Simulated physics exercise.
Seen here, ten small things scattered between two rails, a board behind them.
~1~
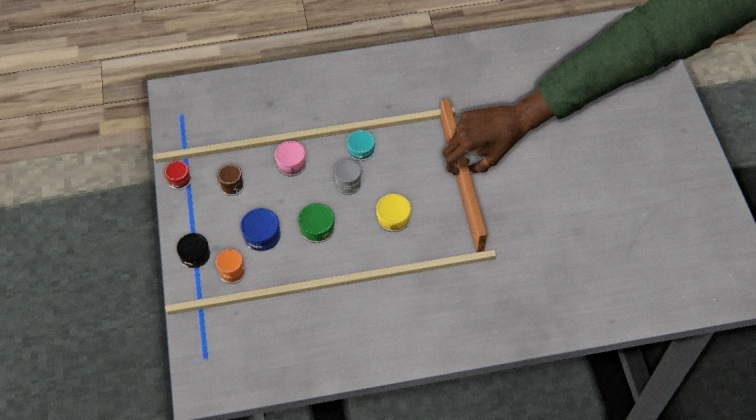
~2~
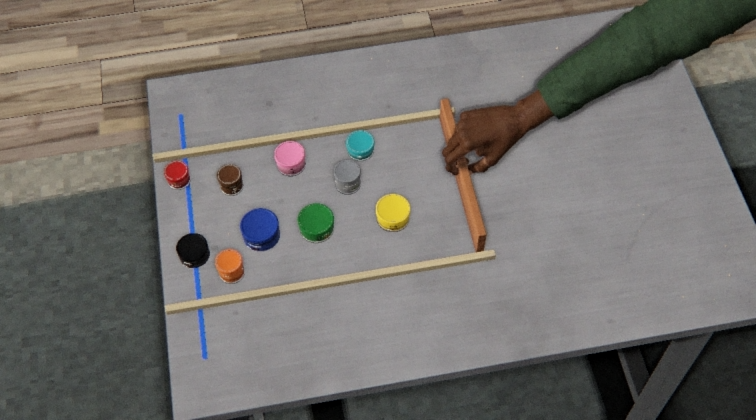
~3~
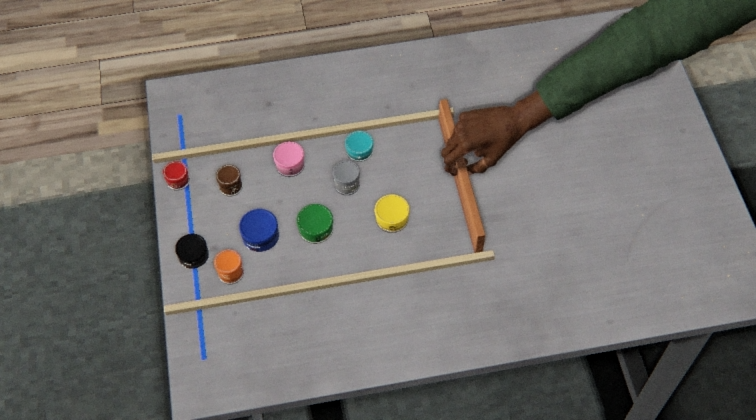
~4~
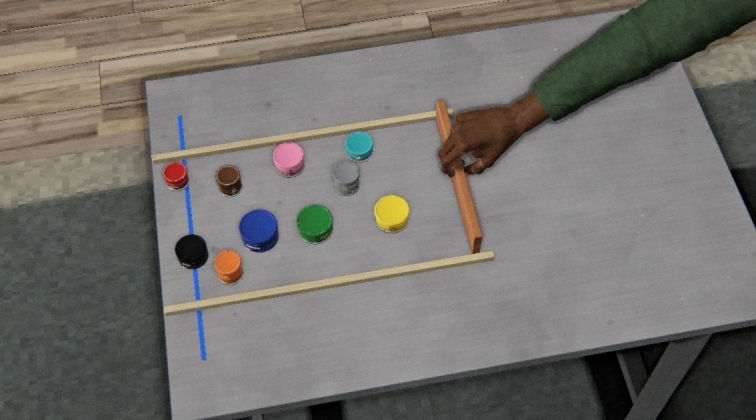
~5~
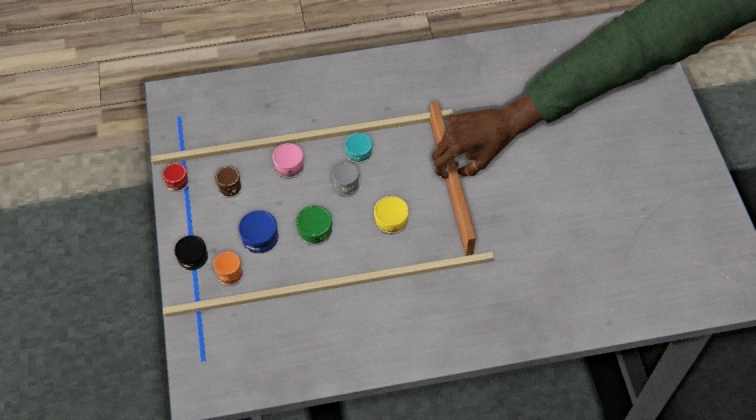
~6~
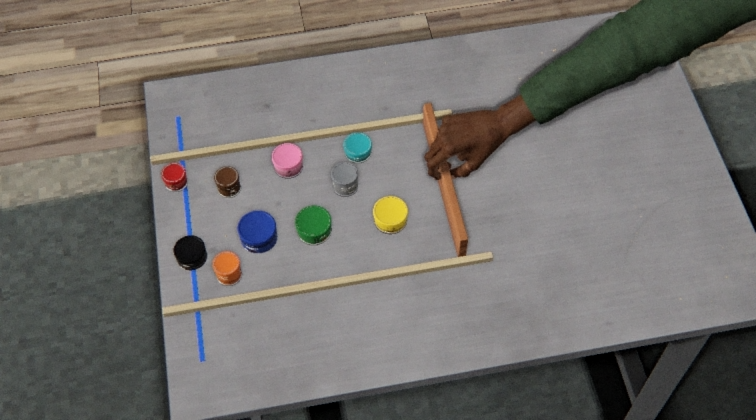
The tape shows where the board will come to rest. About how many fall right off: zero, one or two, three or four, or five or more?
The number that fall off is five or more.
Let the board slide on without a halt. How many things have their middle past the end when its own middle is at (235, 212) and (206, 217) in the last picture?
Past the end: 1 and 2.
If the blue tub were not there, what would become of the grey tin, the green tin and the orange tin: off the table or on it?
The grey tin remains up, the green tin drops off, the orange tin is kept.
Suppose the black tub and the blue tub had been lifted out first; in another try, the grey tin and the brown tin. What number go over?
Fallen: 4, and 4 in the other try.
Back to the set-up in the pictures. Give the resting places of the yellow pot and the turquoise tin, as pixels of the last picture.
First (174, 254), then (169, 172).
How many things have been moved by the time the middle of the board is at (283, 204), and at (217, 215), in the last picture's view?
8 and 10.
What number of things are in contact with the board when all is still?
It touches 4.
Soon after, none off yet; red tin at rest near (175, 178); black tub at rest near (191, 253); orange tin at rest near (228, 269).
After that, none off yet; red tin at rest near (175, 178); black tub displaced about its own width near (165, 263); orange tin at rest near (228, 269).
In the end, the number that fall off is five or more; gone, green tin, pink tin, blue tub, brown tin, black tub and red tin.
